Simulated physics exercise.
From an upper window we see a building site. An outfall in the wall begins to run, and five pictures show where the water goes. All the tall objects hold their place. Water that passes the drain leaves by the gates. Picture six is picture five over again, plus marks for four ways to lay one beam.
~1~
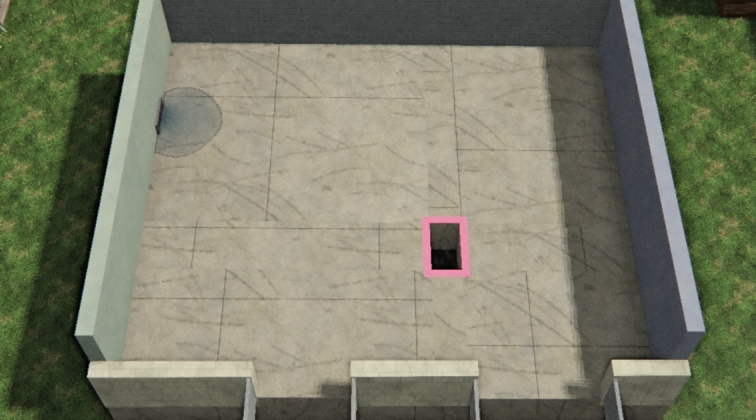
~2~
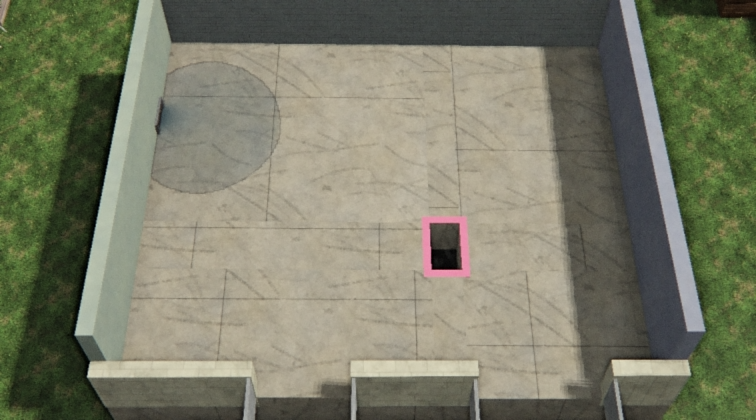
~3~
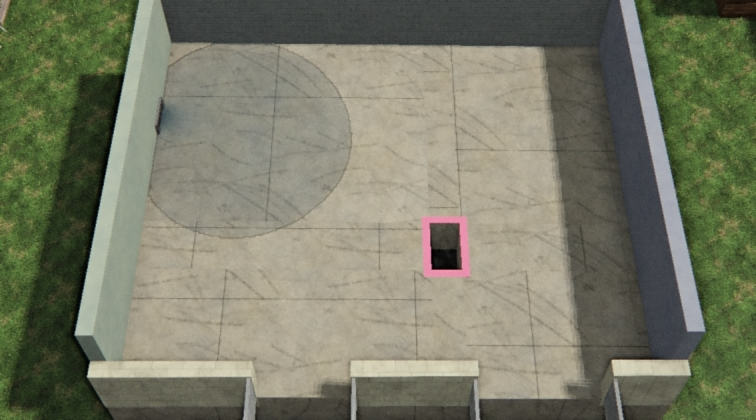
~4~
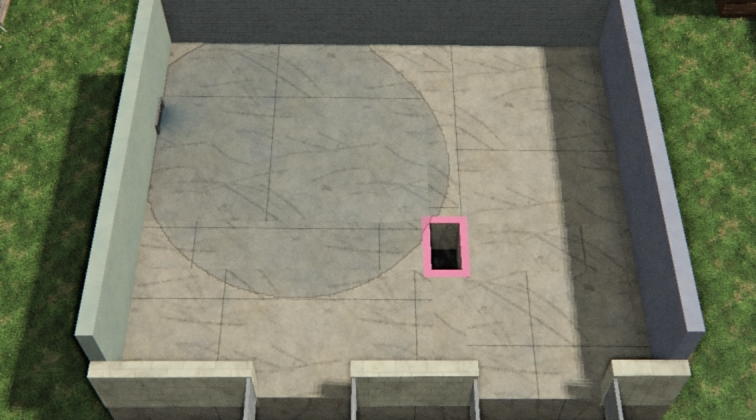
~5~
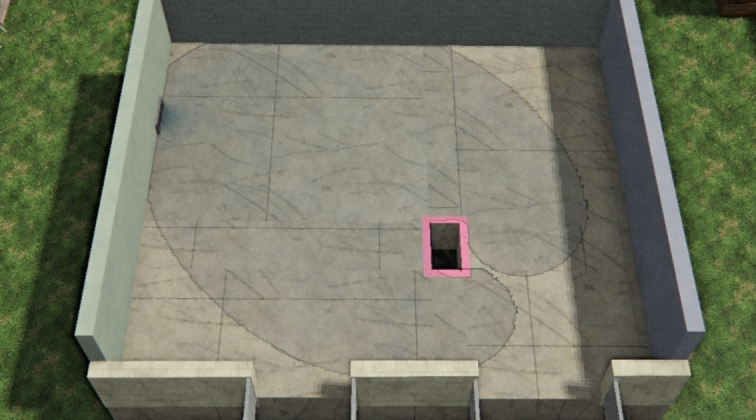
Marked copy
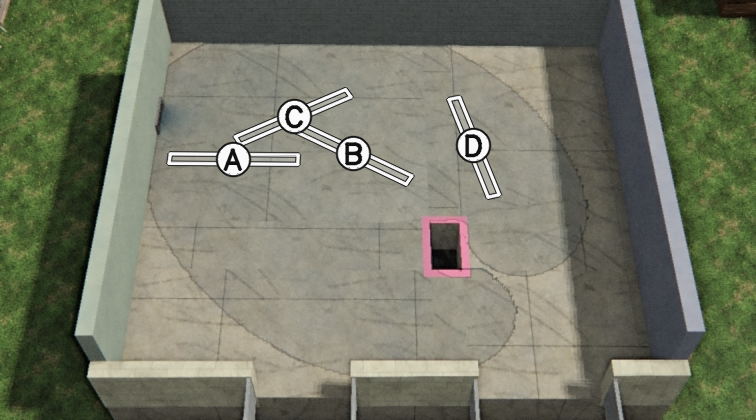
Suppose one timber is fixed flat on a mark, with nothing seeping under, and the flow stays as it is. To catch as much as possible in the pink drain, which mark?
Place D.
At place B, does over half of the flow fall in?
No, it does not.
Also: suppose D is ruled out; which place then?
B it is.
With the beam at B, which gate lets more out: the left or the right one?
More leaves on the right.
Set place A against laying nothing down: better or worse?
It is worse.
On the marked copy, A from (169, 158) to (298, 159); B from (299, 128) to (408, 180); C from (237, 140) to (348, 93); D from (454, 98) to (493, 195).
If A is chosen, about 11 % of the stream runs into the pink drain, about 87 % out by the gates.
If B is chosen, about 23 % of the stream runs into the pink drain, about 75 % out by the gates.
If C is chosen, about 13 % of the stream runs into the pink drain, about 84 % out by the gates.
If D is chosen, about 32 % of the stream runs into the pink drain, about 65 % out by the gates.
